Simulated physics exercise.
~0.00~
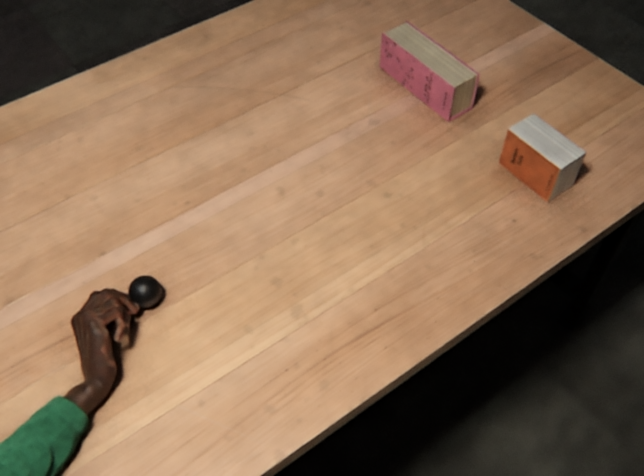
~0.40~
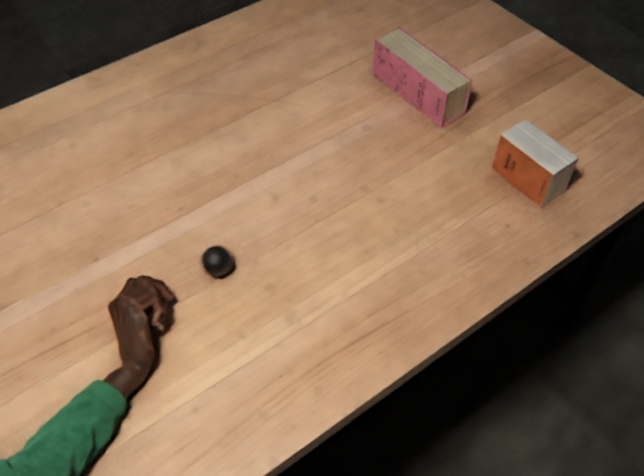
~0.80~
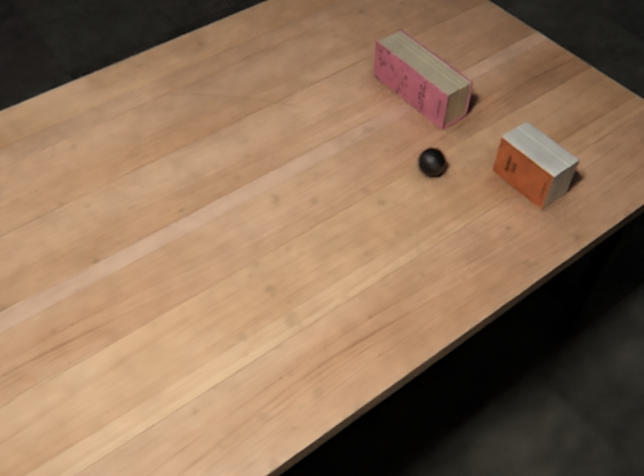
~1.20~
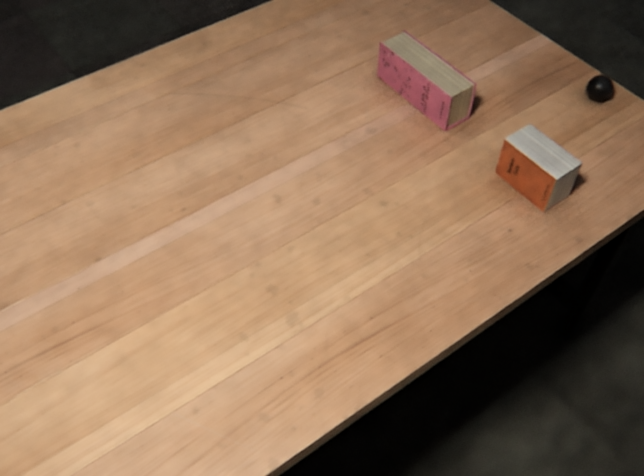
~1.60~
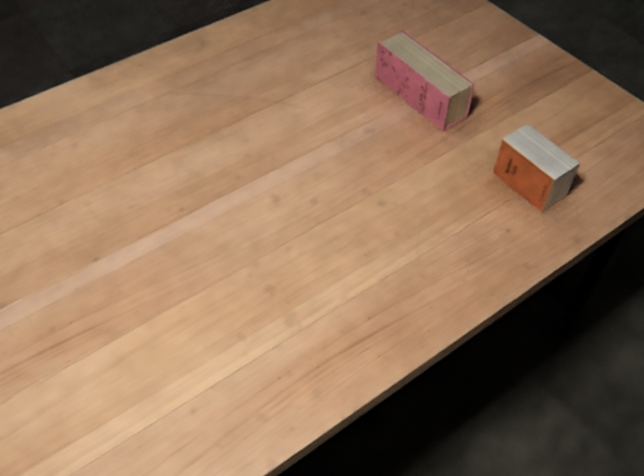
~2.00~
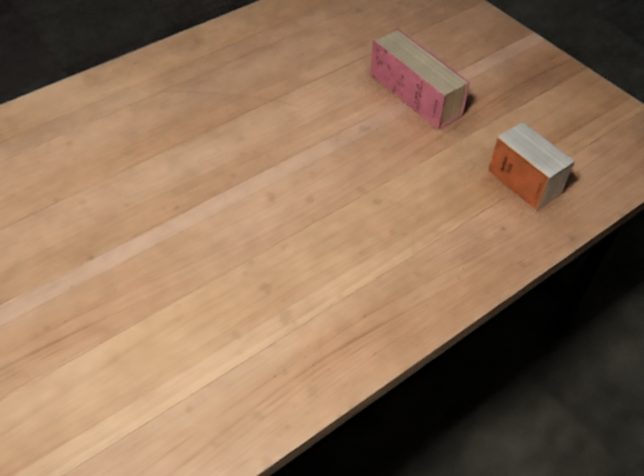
On a wooden table, a hand rolls a black ball between two books and beyond.
